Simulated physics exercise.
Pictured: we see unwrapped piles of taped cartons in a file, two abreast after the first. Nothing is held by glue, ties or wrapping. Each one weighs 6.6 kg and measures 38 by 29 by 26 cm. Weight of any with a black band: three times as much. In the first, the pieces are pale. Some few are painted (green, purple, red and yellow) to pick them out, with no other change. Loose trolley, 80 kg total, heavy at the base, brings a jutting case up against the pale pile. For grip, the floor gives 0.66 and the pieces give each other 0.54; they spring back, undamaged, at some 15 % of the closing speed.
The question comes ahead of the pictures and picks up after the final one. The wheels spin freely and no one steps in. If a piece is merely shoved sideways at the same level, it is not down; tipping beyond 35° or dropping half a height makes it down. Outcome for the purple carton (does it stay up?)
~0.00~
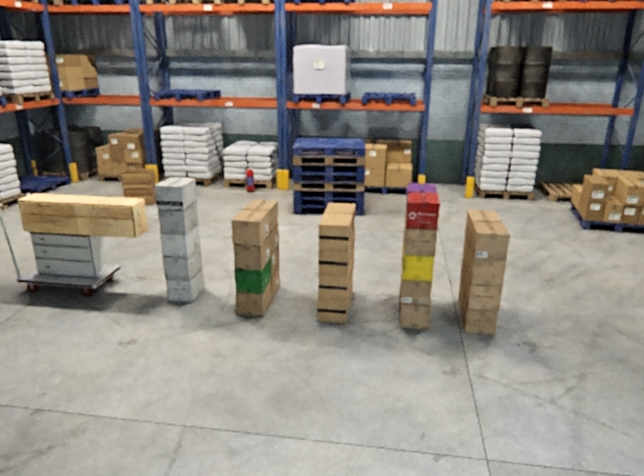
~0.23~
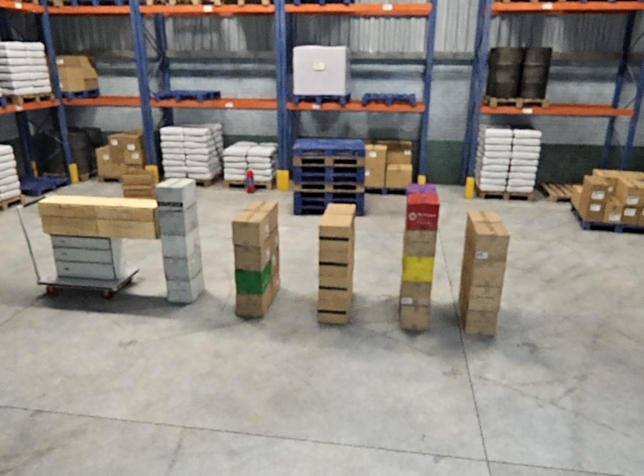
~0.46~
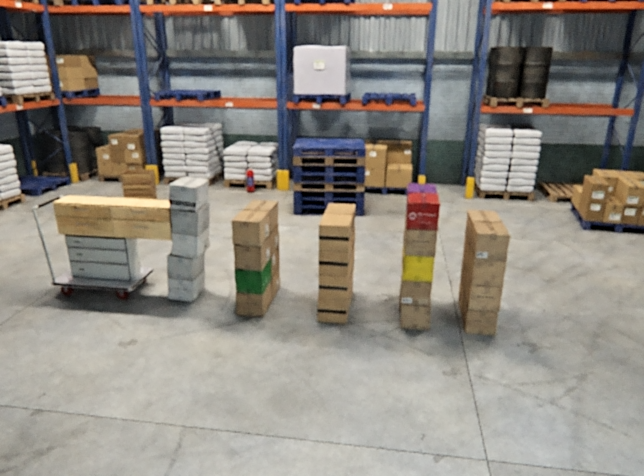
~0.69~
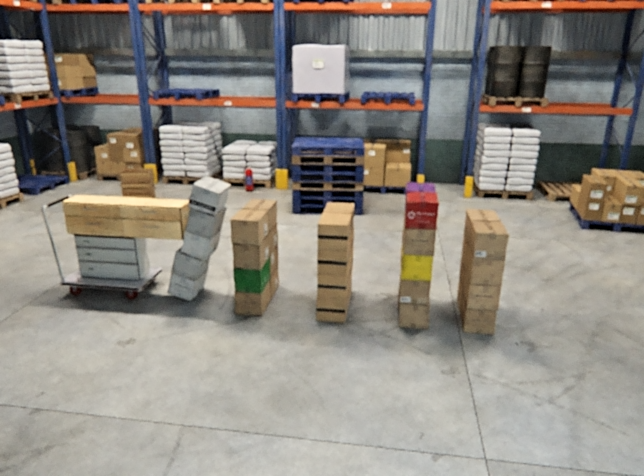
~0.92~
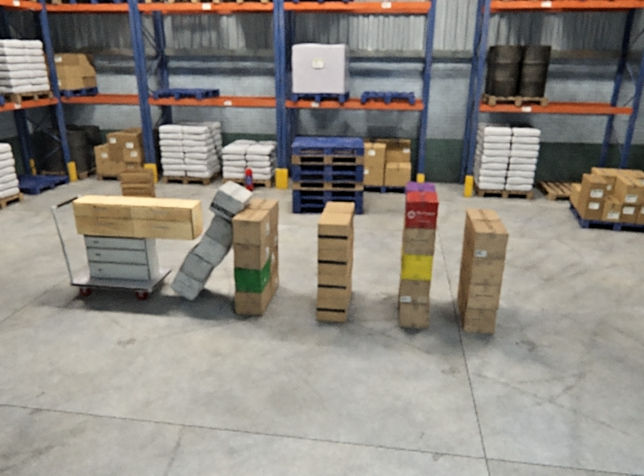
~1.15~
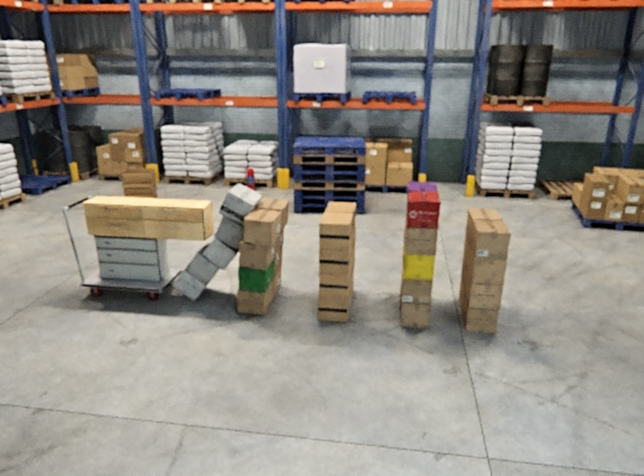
Holds.
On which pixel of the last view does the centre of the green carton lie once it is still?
Near (285, 279).
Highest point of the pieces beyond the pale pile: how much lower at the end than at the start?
Something like 0 cm, give or take.
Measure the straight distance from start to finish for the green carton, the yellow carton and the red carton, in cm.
So green shifts 30 cm, yellow shifts 0 cm and red shifts 0 cm.
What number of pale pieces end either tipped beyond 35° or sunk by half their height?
5 of the pale pieces.
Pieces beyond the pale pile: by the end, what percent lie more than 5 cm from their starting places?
Shifted share: 30 %.
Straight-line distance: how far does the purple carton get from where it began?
Roughly 0 centimetres.
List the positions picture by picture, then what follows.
In the first frame (pixels give the middle of a visible side), load (127, 216) 31 cm short; purple carton (422, 187); green carton (248, 282); red carton (423, 216); none of the others has stirred.
In the second frame, load (148, 218) 6 cm short; purple carton (422, 188).
In the third frame, load (165, 218) 12 cm in, top of the pale pile leaning 5°; purple carton (422, 188); none of the others has stirred.
In the fourth frame, load (175, 217) 24 cm in, top of the pale pile leaning 17°; purple carton (421, 187); none of the others has stirred.
In the fifth frame, load (186, 218) 36 cm in, top of the pale pile leaning 28°; purple carton (421, 186); one has shifted.
In the sixth frame, load (198, 218) 47 cm in, top of the pale pile leaning 27°; purple carton (423, 186); green carton (252, 280) 4° from how it stood; red carton (424, 215); steepest lean 4°, the carton at (273, 203); movement in 8 of them.
After 1.64 s, 5 of the pale pile down; none of the 34 other cartons down, 8 disturbed; purple carton unmoved; green carton 12° from how it stood.
After 2.00 s, 5 of the pale pile down; none of the 34 other cartons down, 8 disturbed; purple carton unmoved; green carton 31° from how it stood.
In the end (2.8 s), 5 of the pale pile down; 6 of the 34 other cartons down; purple carton unmoved; green carton 42° from how it stood; red carton unmoved. From the last view, middles, purple carton near (422, 199), green carton near (285, 279).
